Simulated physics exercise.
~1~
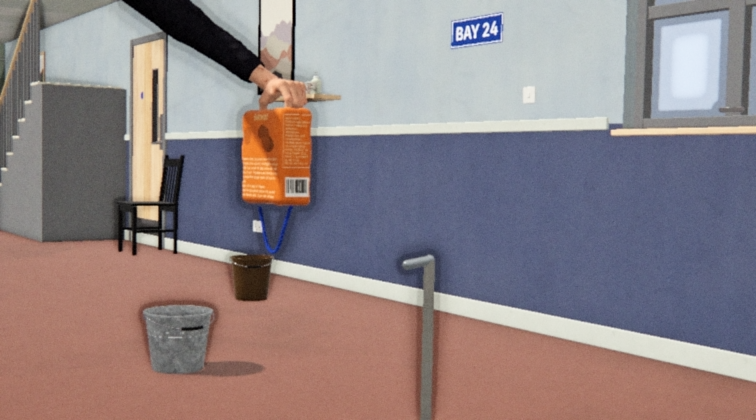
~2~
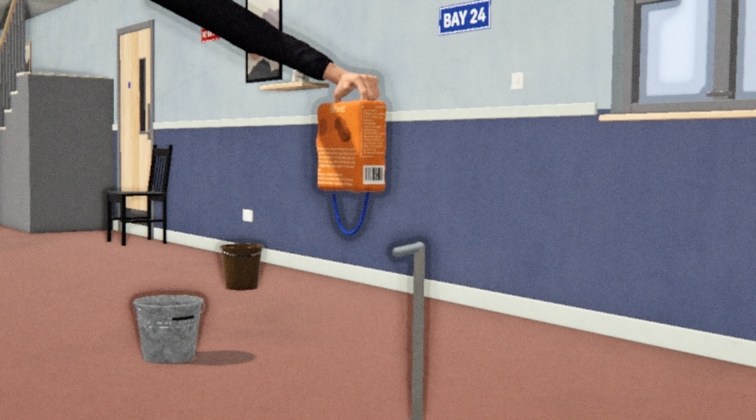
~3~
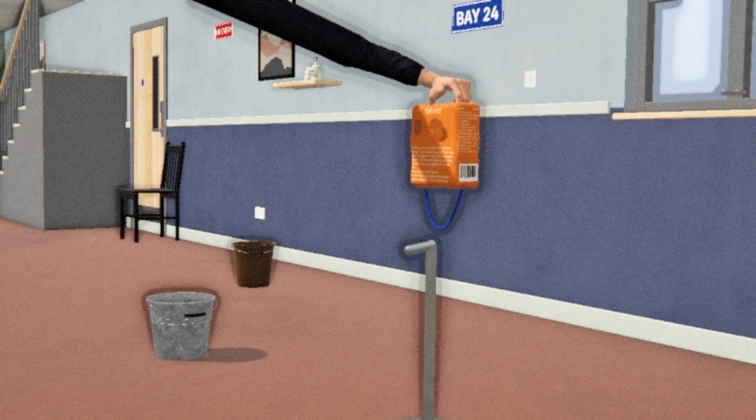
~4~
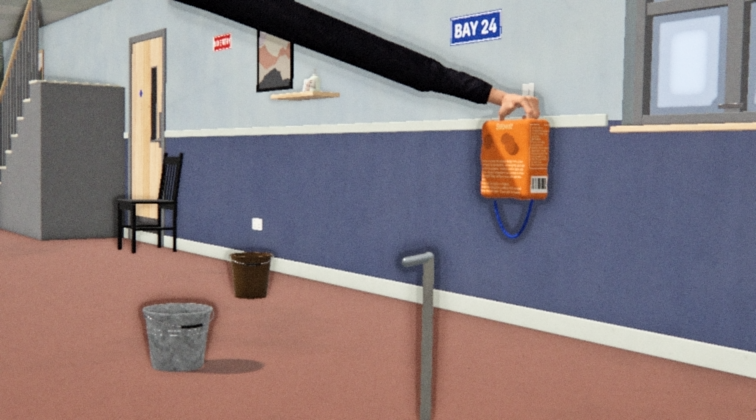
We see a hand carry an upright orange bag with a blue loop hanging beneath it rightward across a room, passing above a grey hooked post. The loop clears the hook without snagging, and the bag ends up to the right of the post, still held.
